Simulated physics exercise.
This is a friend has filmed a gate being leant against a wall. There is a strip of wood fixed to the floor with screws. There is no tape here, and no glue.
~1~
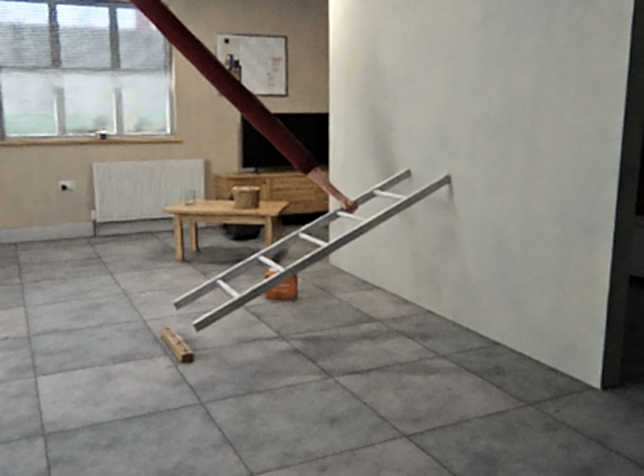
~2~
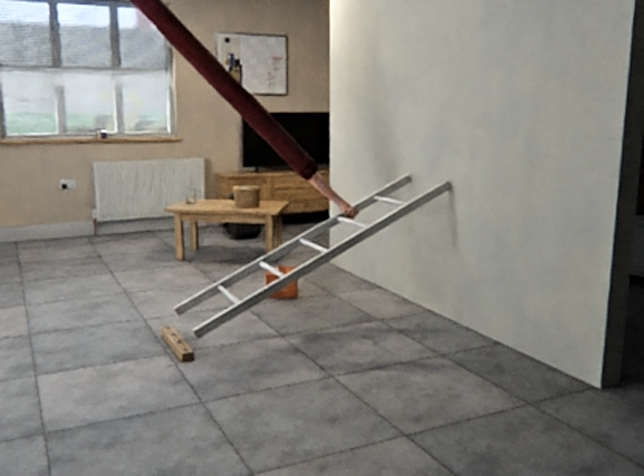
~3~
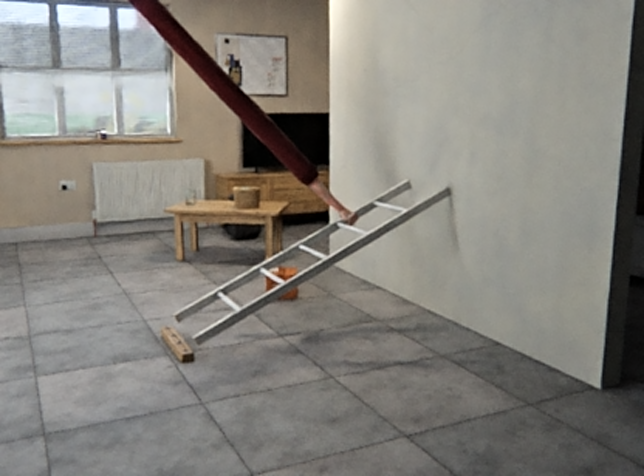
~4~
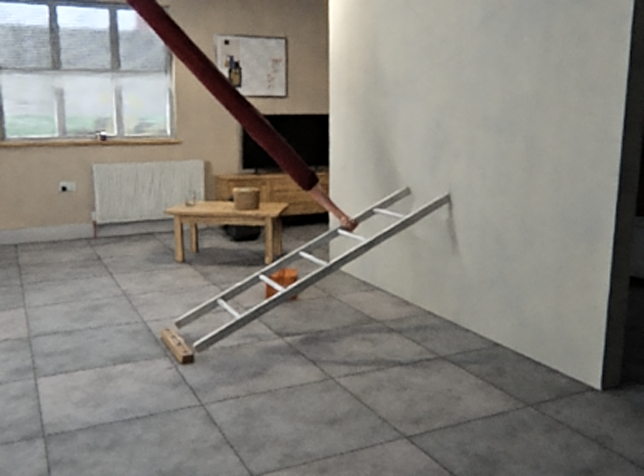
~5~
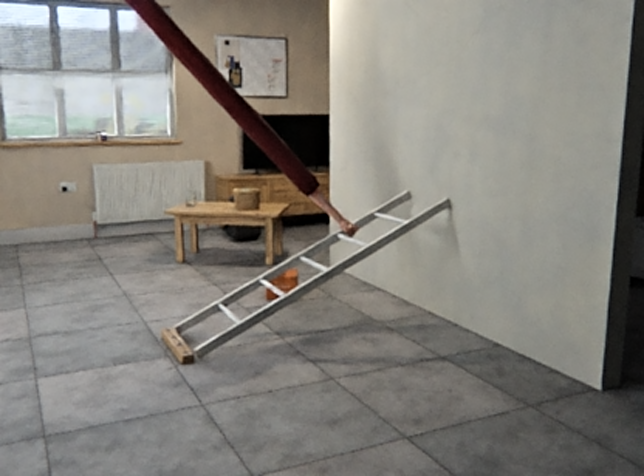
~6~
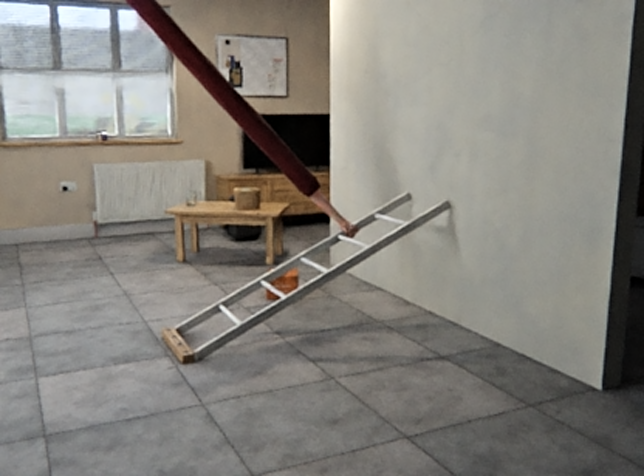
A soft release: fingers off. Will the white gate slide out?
No, it holds.
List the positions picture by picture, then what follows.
In the first picture, still on the way; white gate (315, 241); batten (176, 343).
In the second picture, still on the way; white gate (315, 247); orange parcel (282, 282).
In the third picture, still on the way; white gate (315, 253); batten (177, 343).
In the fourth picture, still on the way; white gate (315, 260); orange parcel (282, 284).
In the fifth picture, still on the way; white gate (315, 265); batten (177, 345).
In the sixth picture, in place, still held; white gate (316, 266); orange parcel (283, 284).
Then, 0.12 s later than the last frame, white gate moving near (315, 267).
Then, 0.56 s later than the last frame, white gate at rest near (315, 267).
When it is over, the white gate holds its place, near (315, 267); the rest as before.
